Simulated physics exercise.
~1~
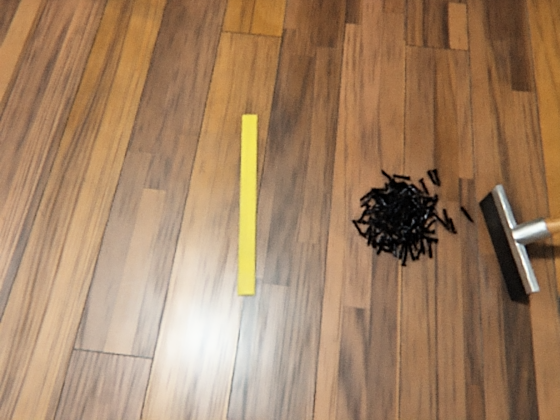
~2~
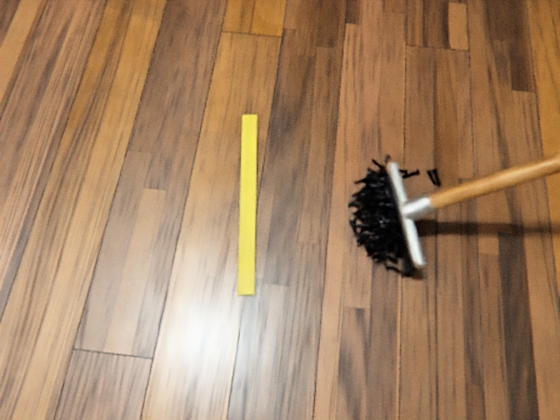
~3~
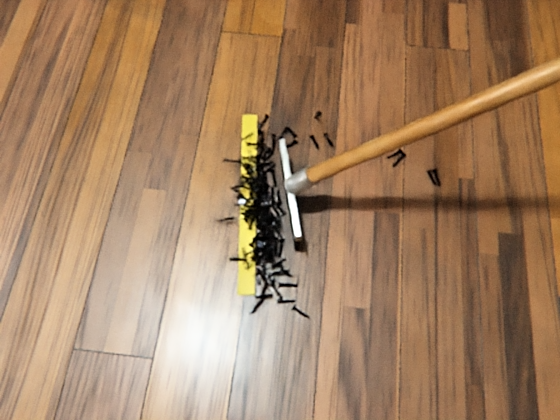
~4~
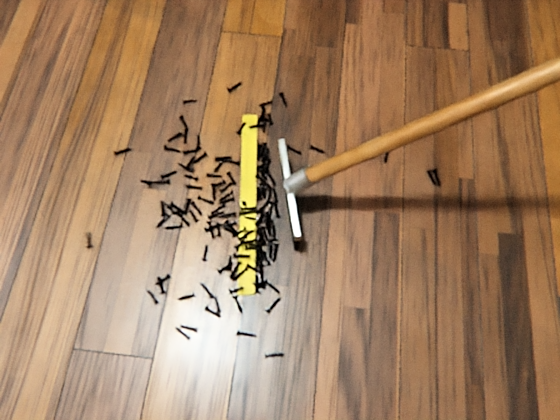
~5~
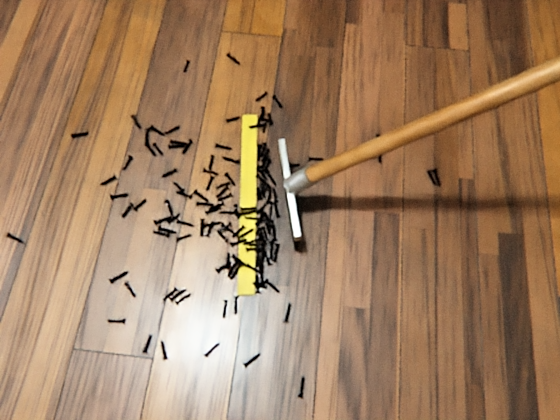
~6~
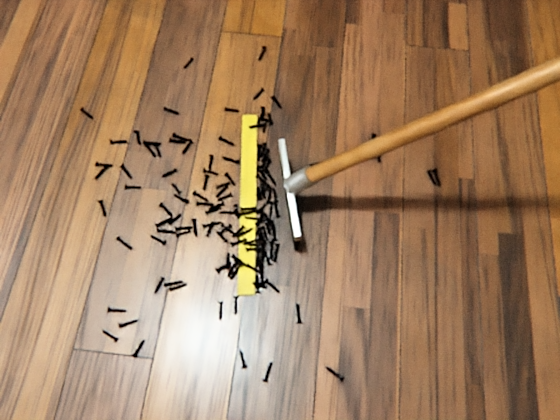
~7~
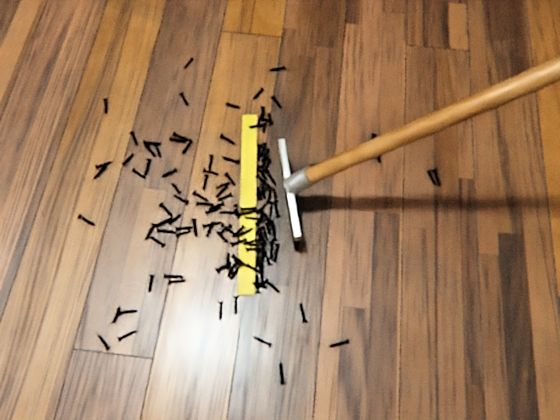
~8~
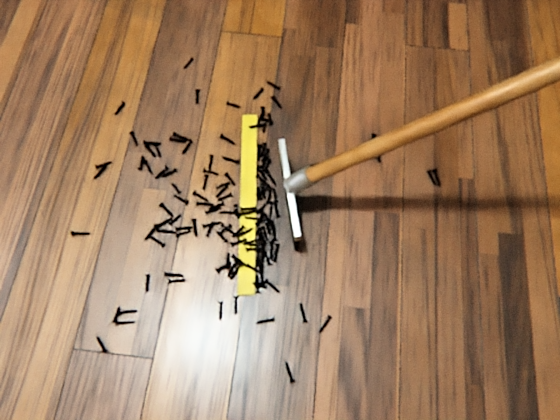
Squeegee sweeping a pile of black screws left into a yellow strip on a wooden floor, many scattering beyond, others stopping against it.
